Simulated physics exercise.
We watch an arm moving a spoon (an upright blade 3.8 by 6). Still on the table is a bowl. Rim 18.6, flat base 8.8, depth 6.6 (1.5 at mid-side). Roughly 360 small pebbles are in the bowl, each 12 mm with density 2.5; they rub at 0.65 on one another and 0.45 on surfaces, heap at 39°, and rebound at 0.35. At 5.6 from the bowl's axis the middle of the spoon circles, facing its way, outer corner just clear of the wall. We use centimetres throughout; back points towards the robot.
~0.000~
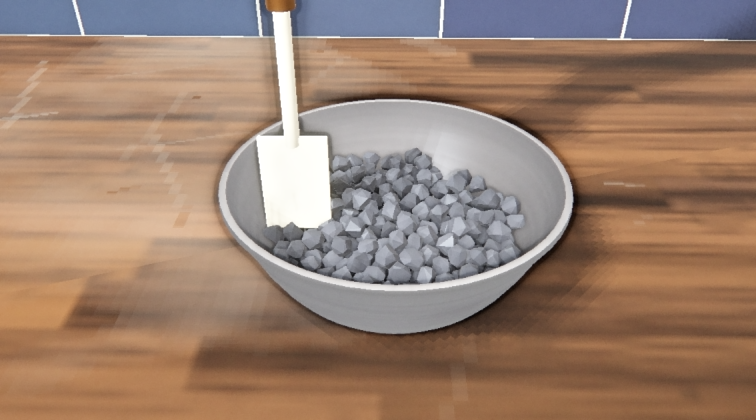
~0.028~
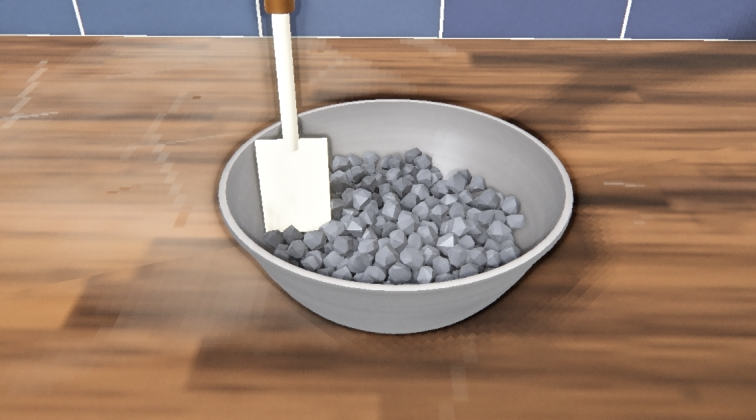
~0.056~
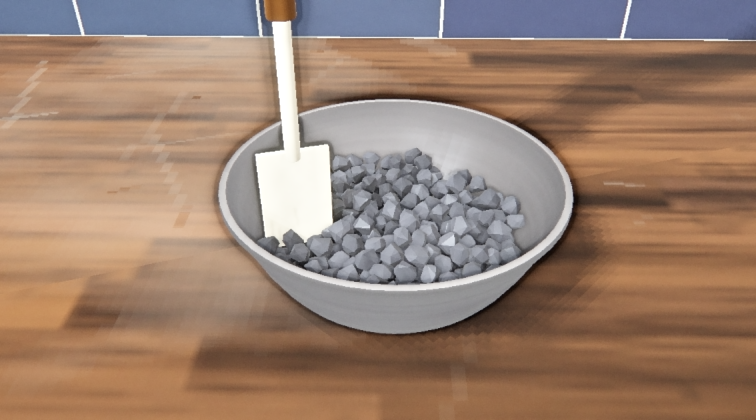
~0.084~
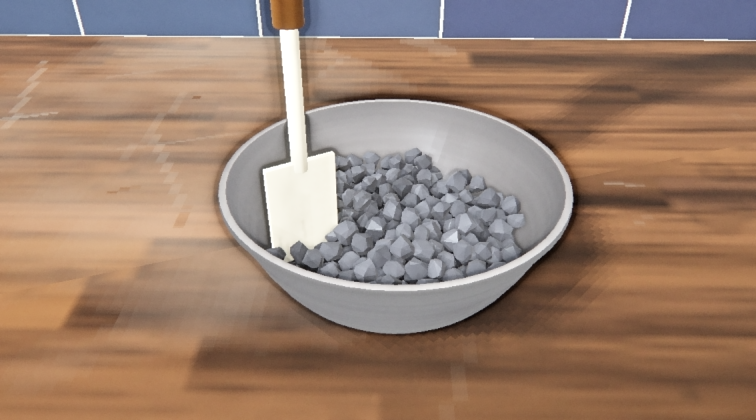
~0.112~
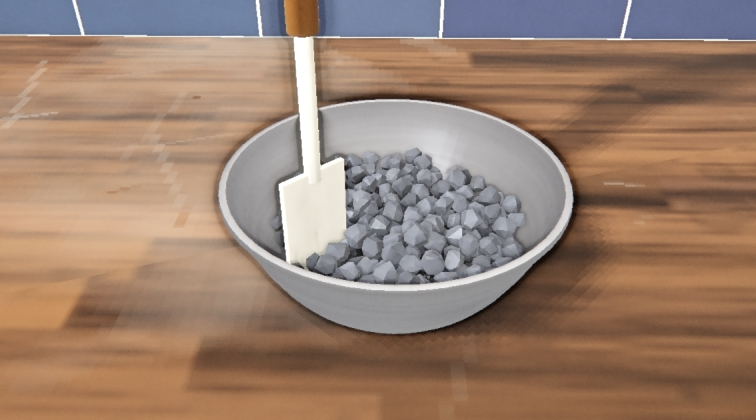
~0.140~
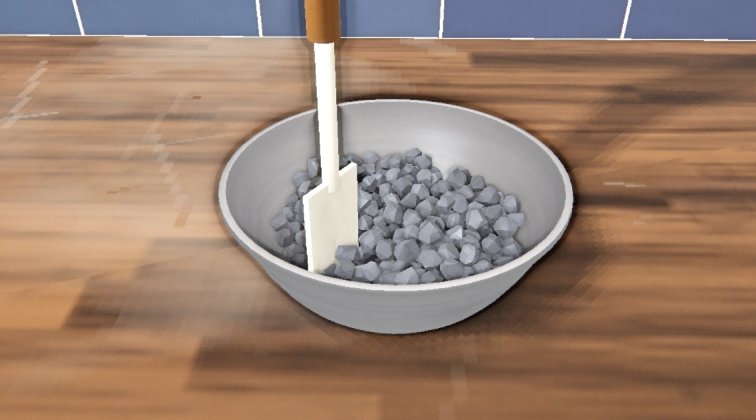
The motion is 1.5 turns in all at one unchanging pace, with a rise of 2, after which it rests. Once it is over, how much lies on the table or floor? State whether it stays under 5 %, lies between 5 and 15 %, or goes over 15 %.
It lies between 5 and 15 %.
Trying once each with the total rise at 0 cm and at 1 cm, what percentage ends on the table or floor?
Some 20 and some 15 per cent.
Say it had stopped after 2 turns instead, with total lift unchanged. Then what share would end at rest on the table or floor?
Then some 20 per cent.
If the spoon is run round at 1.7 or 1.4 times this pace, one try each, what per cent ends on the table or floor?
First try close to 20, second close to 15, in per cent.
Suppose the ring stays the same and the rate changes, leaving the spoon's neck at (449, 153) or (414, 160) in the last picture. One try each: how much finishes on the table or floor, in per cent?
About 25 and 20 %.
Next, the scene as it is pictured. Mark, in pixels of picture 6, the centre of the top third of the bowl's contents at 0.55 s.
The top third is centred near (395, 166) in the last picture.
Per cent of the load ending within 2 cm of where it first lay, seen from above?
About 60 %.
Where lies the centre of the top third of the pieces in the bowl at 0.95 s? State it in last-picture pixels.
The centre is close to (382, 227).
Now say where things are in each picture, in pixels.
Spoon neck at (290, 112), 0° round; upper third of the load around (390, 221), from x 275 to 515, top at y 155; 362 in the bowl, in the first picture.
Spoon neck at (289, 115), 5° round; upper third of the load around (391, 221), from x 275 to 515, top at y 155, in the second picture.
Spoon neck at (290, 125), 17° round; upper third of the load around (393, 222), from x 270 to 515, top at y 155, in the third picture.
Spoon neck at (297, 135), 30° round; upper third of the load around (394, 228), from x 275 to 515, top at y 155, in the fourth picture.
Spoon neck at (311, 145), 43° round; upper third of the load around (403, 230), from x 280 to 515, top at y 155, in the fifth picture.
Spoon neck at (330, 153), 56° round; upper third of the load around (412, 232), from x 280 to 515, top at y 155; 362 in the bowl, in the sixth picture.
By 0.55 s, 246° round, highest piece 8 above the table; 337 in the bowl, 19 on the table or floor, 6 in flight or on the tool.
By 0.95 s, 76° round, highest piece 7 above the table; 325 in the bowl, 37 on the table or floor.
By 1.35 s, 180° round, highest piece 6 above the table; 324 in the bowl, 38 on the table or floor.
By 2.05 s, 180° round, highest piece 6 above the table; 324 in the bowl, 38 on the table or floor.
Final count, 324 in the bowl, 38 on the table or floor. That is 10 % on the table or floor.
